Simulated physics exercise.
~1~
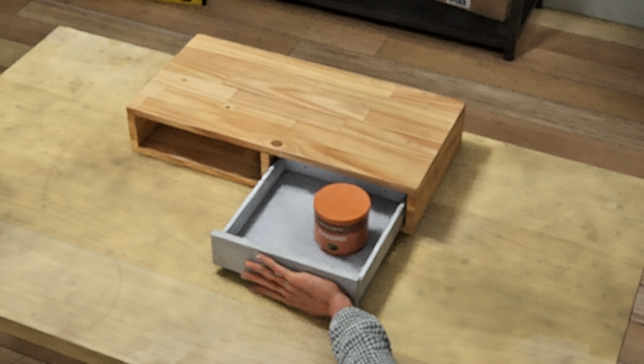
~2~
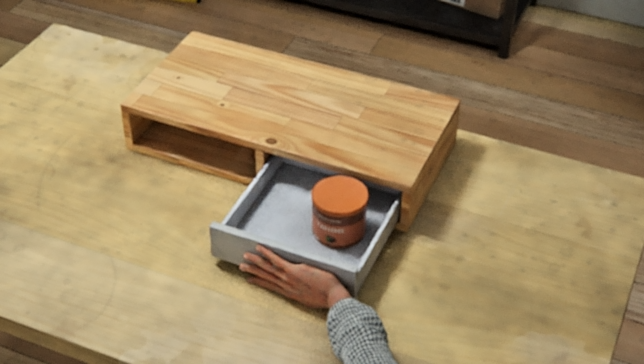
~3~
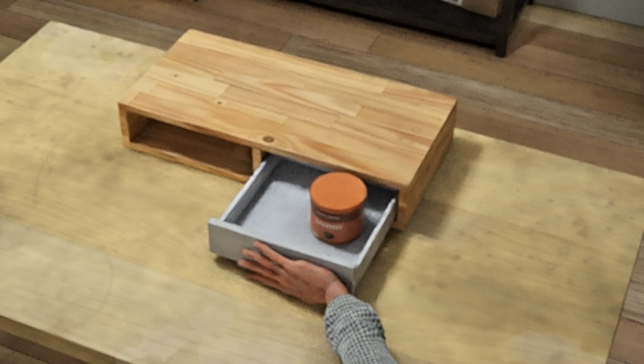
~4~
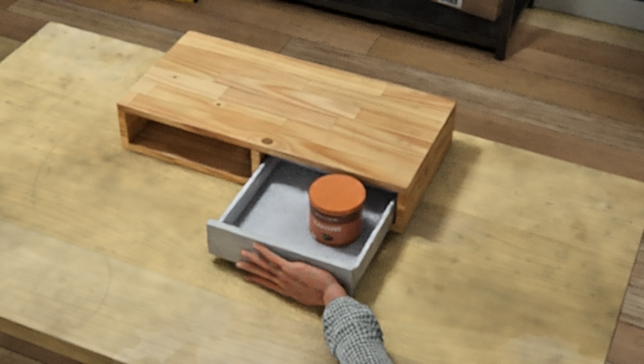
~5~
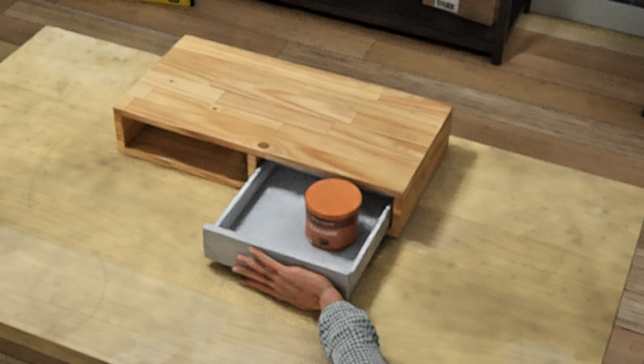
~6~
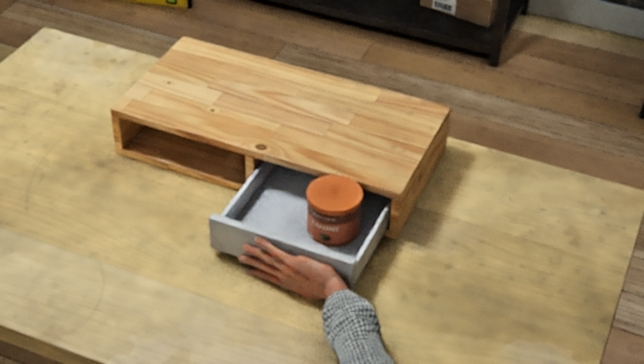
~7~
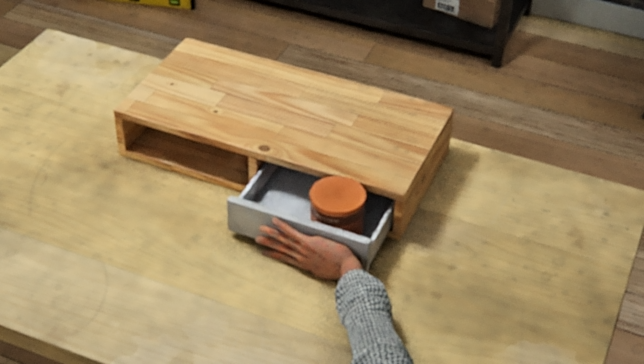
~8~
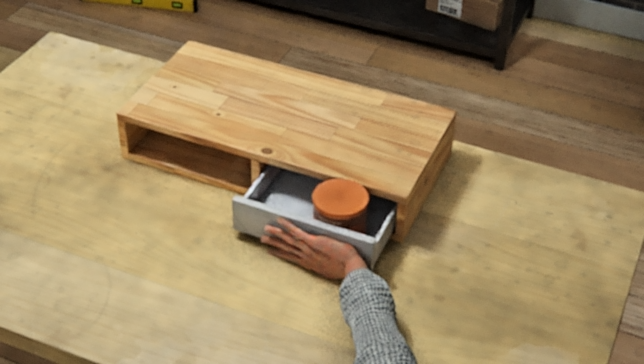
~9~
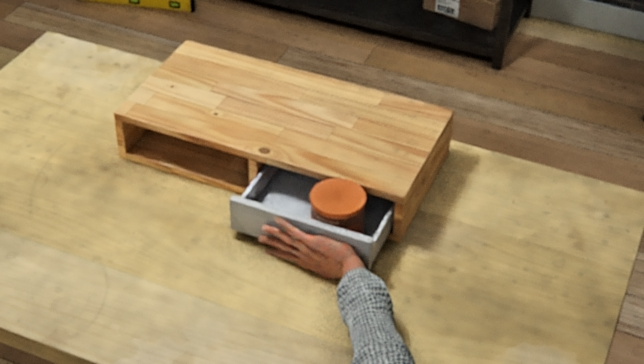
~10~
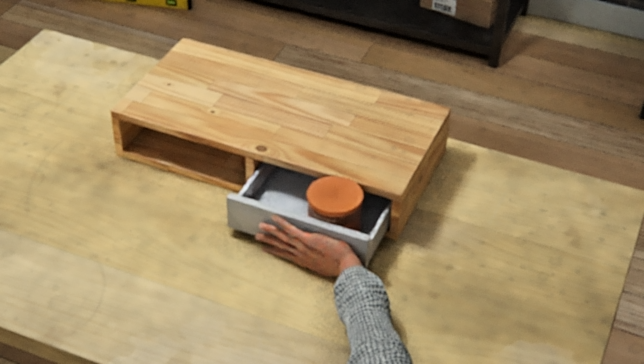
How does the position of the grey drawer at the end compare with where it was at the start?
At the start the drawer is pulled well out of the wooden chest, and by the end it sits further in but is still partly open, with the hand against its front.
On a wooden tabletop, a hand pushes a grey drawer holding an orange tub partway into its chest, where it stops ajar.
